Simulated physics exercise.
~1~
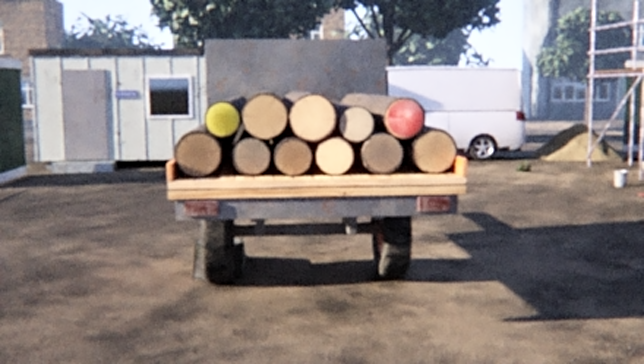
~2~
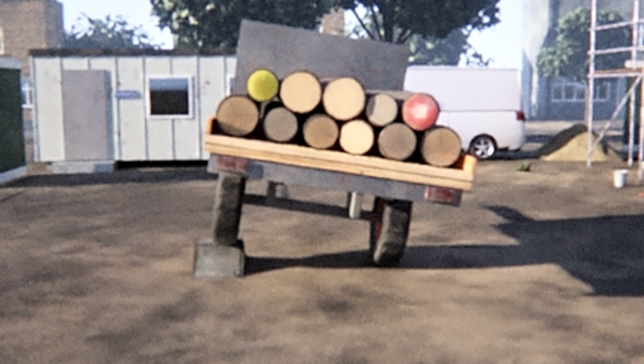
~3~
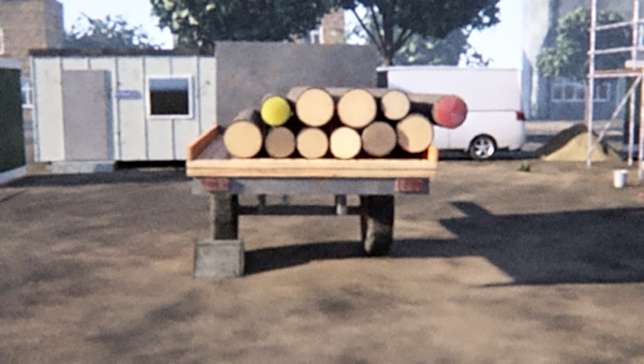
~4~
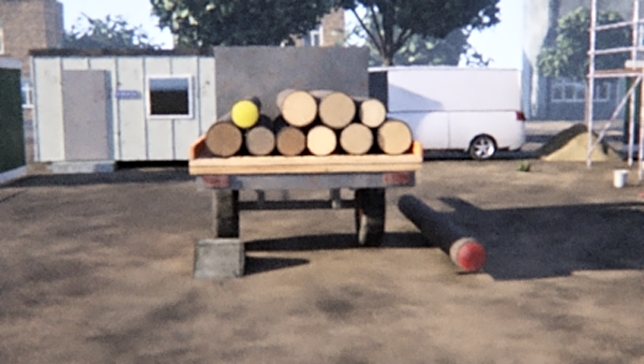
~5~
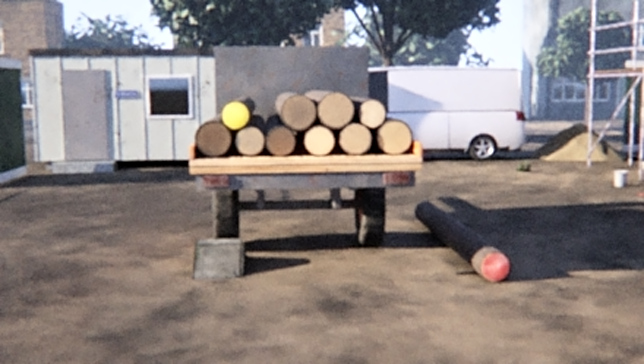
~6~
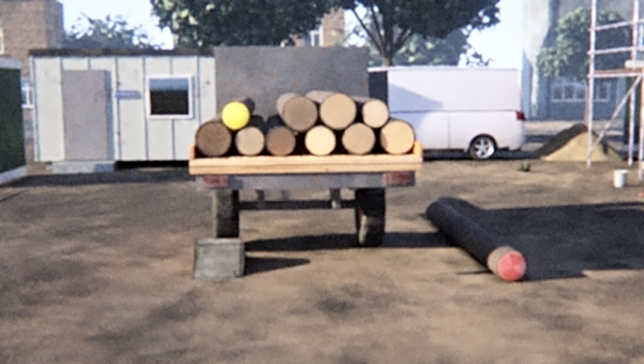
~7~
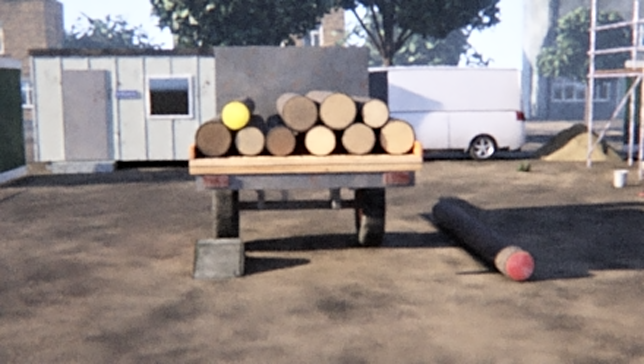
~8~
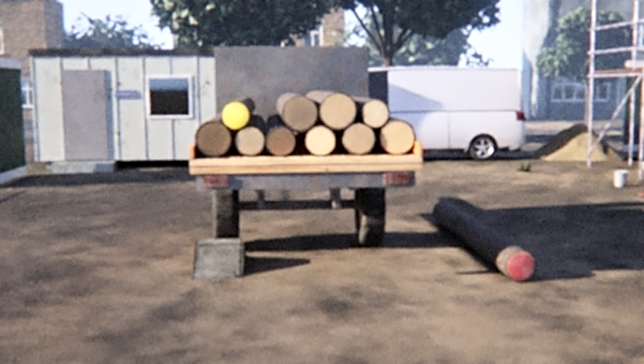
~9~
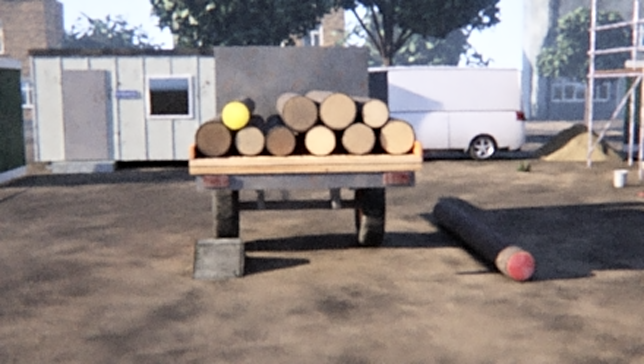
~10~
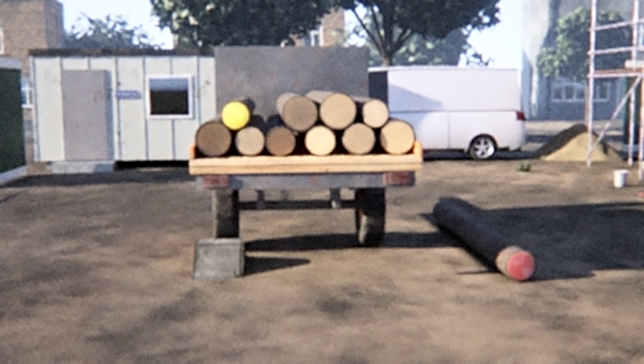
A flatbed trailer stacked with loose timber poles, seen from behind by a still camera in a sunlit yard, moves slowly away over a grey block under its left wheel. A pale cabin stands on the left, with a white van and scaffolding on the right; one pole end is yellow, another red. The bed tilts down to the right and the load shifts that way. As it levels, the red-ended pole slides over the right edge and drops, while the yellow one rolls back left. The red one rolls slightly right and rests on the ground; yellow stays aboard, atop others.
